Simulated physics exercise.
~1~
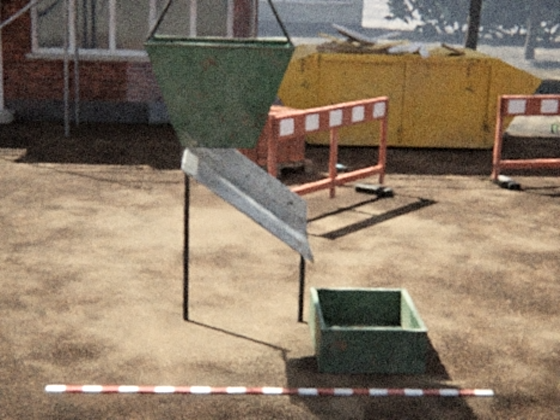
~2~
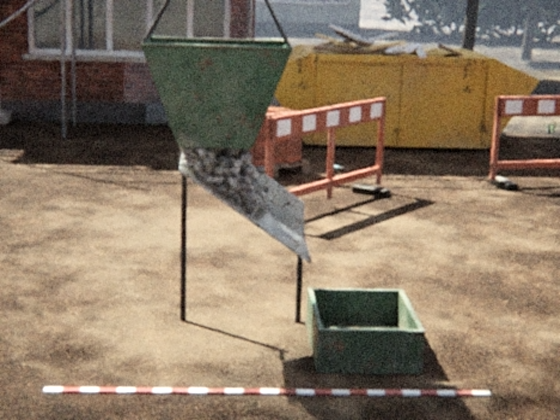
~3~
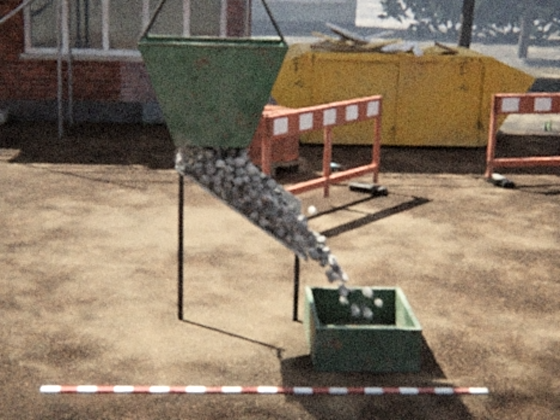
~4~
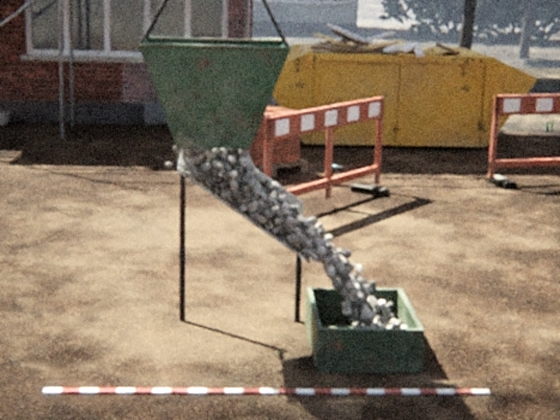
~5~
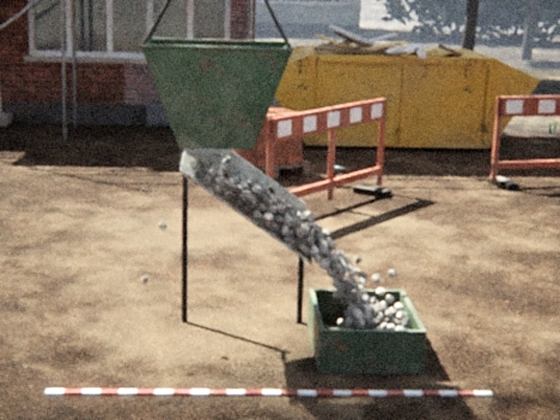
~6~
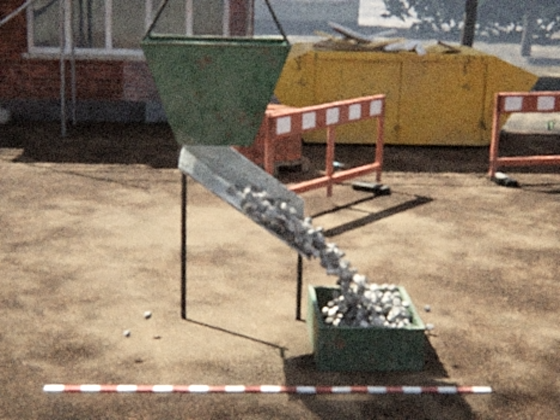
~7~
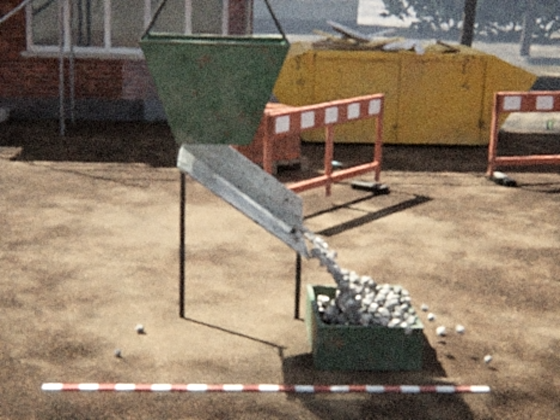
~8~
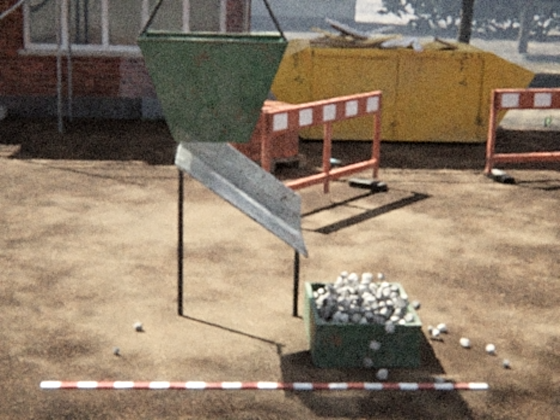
The video shows grey stones pouring from a hanging green skip onto a fixed sloping metal chute, sliding down to the right and dropping into a green bin, which ends heaped full, with a few stones scattered on the ground around it and the chute empty.
